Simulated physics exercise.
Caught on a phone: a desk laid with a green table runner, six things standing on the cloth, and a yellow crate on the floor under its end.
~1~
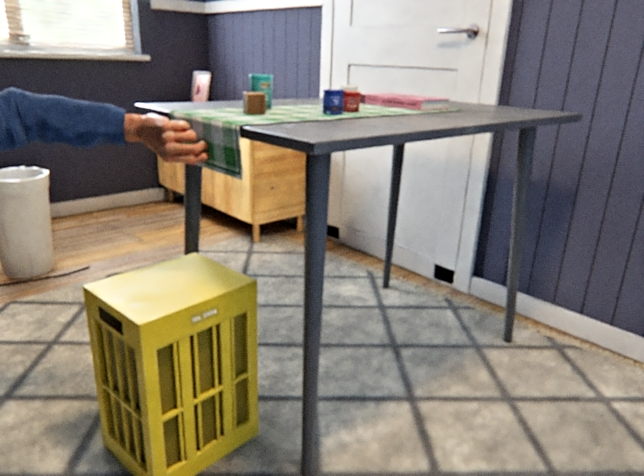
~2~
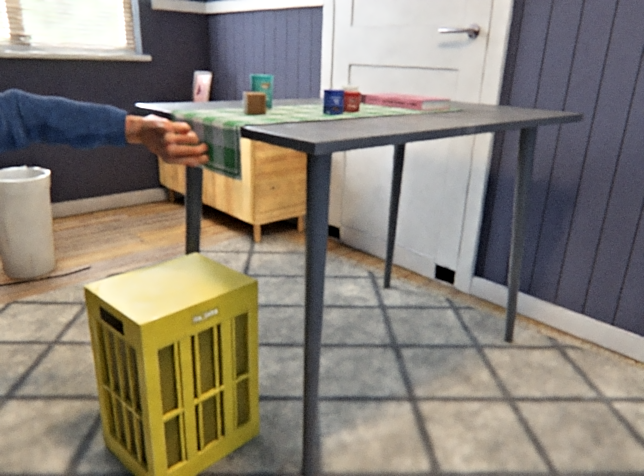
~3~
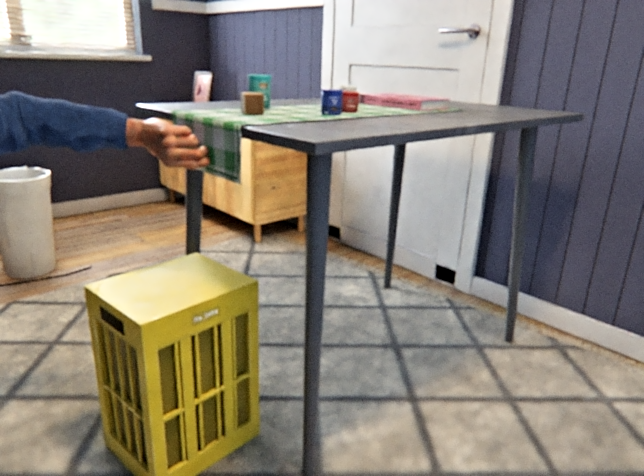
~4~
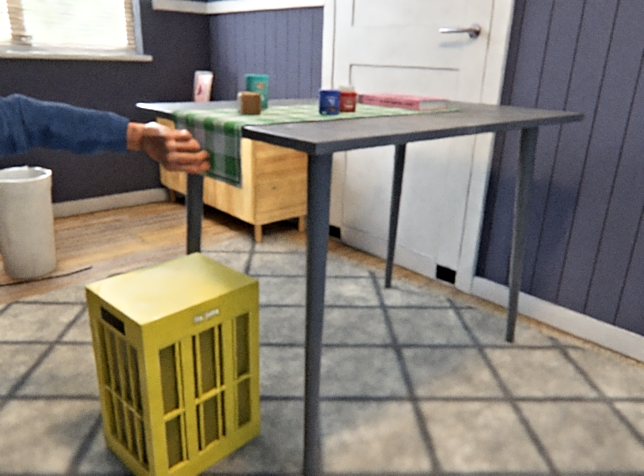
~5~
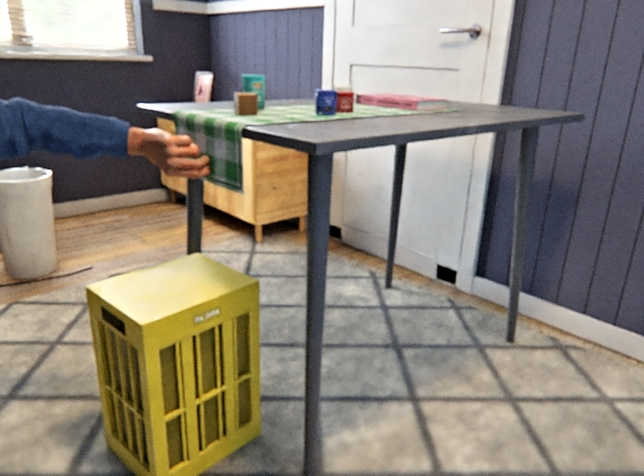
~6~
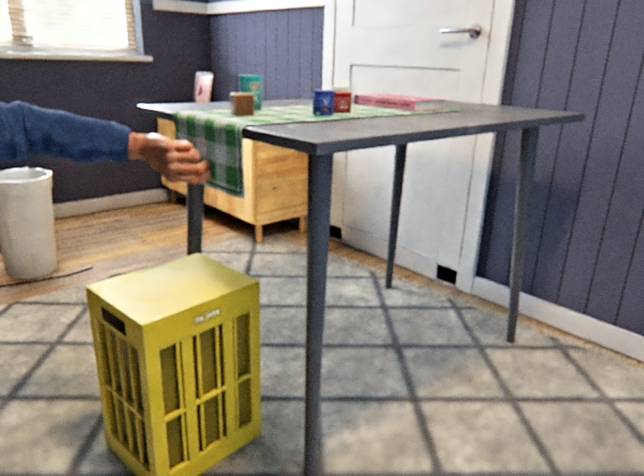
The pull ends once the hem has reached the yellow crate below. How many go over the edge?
The desk loses two.
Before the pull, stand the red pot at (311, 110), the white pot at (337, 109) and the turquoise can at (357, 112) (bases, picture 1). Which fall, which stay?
The red pot remains up, the white pot survives, the turquoise can holds on.
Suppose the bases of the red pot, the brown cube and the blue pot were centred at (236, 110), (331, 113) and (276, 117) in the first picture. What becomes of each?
The red pot tumbles off, the brown cube holds on, the blue pot drops off.
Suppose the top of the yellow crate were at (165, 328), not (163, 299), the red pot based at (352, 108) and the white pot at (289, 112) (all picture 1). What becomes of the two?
The red pot remains up, the white pot falls.
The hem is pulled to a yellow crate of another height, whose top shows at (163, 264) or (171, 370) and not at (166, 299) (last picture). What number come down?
The count: 1 and 4.
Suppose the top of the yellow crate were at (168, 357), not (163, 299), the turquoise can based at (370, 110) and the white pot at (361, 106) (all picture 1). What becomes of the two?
The turquoise can holds on, the white pot stays on.
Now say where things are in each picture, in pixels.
In the first picture, hem (242, 180); brown cube (254, 93); turquoise can (261, 75); blue pot (334, 89); red pot (349, 92); white pot (349, 86); top of the crate (163, 298).
In the second picture, hem (241, 181); brown cube (254, 93).
In the third picture, hem (241, 184); turquoise can (259, 75).
In the fourth picture, hem (242, 189); blue pot (330, 90); top of the crate (165, 299).
In the fifth picture, hem (244, 194); red pot (343, 92).
In the sixth picture, hem (245, 199); brown cube (242, 94); turquoise can (250, 76); blue pot (324, 90); red pot (341, 92); white pot (341, 86).
A little later, hem near (208, 223); all still up.
Next, hem near (208, 257); brown cube gone.
Later still, hem on the crate; brown cube and turquoise can gone.
When it is over, hem on the crate; brown cube and turquoise can gone. The count of fallen things is two.
